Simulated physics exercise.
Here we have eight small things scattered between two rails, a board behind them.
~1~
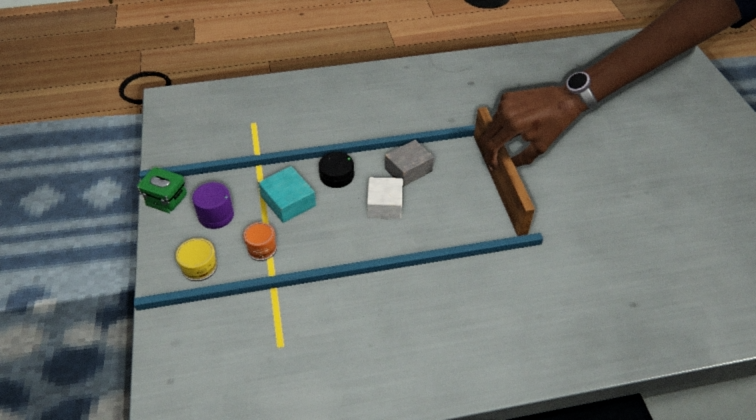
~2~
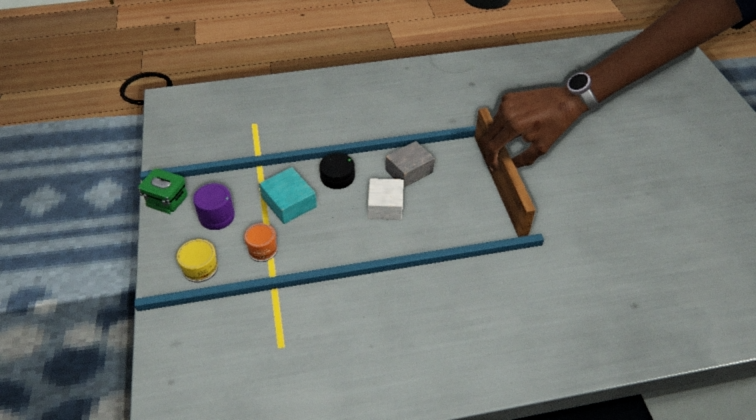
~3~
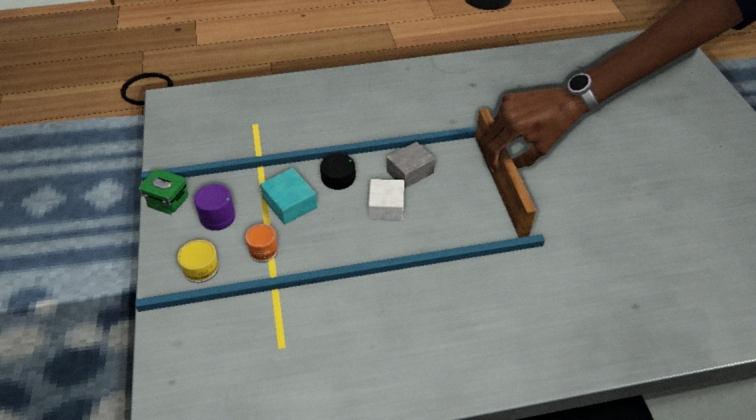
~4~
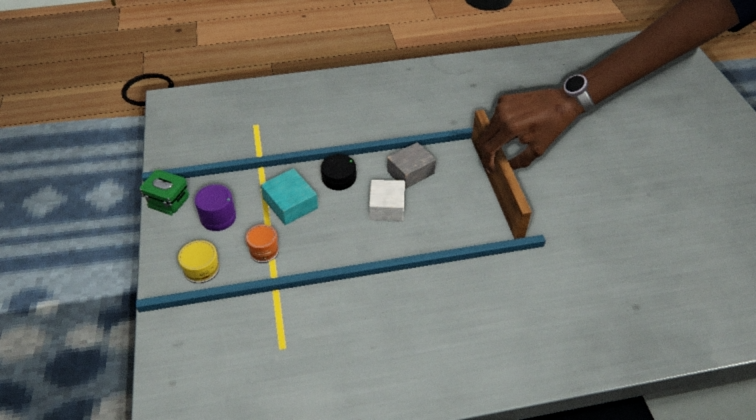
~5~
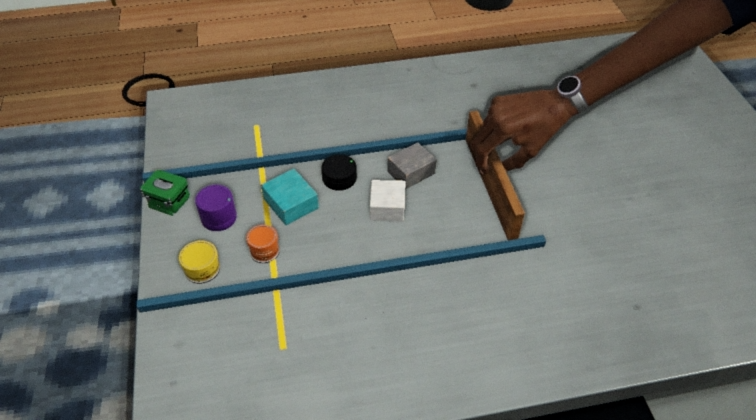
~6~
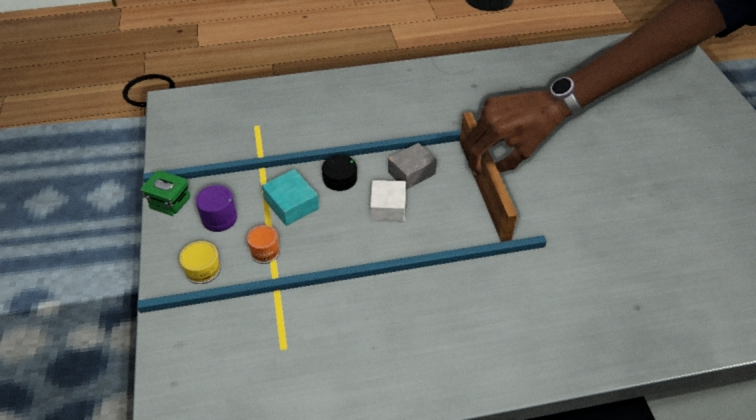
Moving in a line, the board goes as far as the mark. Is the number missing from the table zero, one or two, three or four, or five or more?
It is zero.
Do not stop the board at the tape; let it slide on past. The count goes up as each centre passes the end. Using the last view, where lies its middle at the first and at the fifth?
At (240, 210) for the first, at (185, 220) for the fifth.
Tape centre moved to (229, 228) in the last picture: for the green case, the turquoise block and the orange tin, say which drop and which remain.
Here the green case ends up off; the turquoise block is not lost; last, the orange tin is not lost.
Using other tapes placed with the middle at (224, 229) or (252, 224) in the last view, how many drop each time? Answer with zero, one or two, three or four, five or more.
The falls would be 1 or 2; not one.
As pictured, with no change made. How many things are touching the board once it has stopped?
3.
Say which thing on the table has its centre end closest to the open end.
That would be the green case, the foremost.
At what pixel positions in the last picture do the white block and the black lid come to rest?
Middles: Around (251, 224) and around (206, 186).
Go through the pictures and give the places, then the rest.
In the first picture, green case (164, 190); yellow pot (197, 260); purple lid (214, 206); board (501, 170); tape (265, 219).
In the second picture, yellow pot (198, 261); turquoise block (288, 195).
In the third picture, purple lid (215, 207); board (503, 171).
In the fourth picture, green case (166, 192); white block (387, 200).
In the fifth picture, yellow pot (200, 262); orange tin (263, 244).
In the sixth picture, green case (167, 193); yellow pot (201, 263); purple lid (217, 209); board (486, 175); tape (268, 222).
Soon after, none off yet; green case at rest near (167, 193); yellow pot at rest near (201, 263); purple lid at rest near (217, 209).
After that, none off yet; green case at rest near (167, 193); yellow pot at rest near (201, 263); purple lid displaced a little near (197, 211).
In the end, the number that fall off is zero.
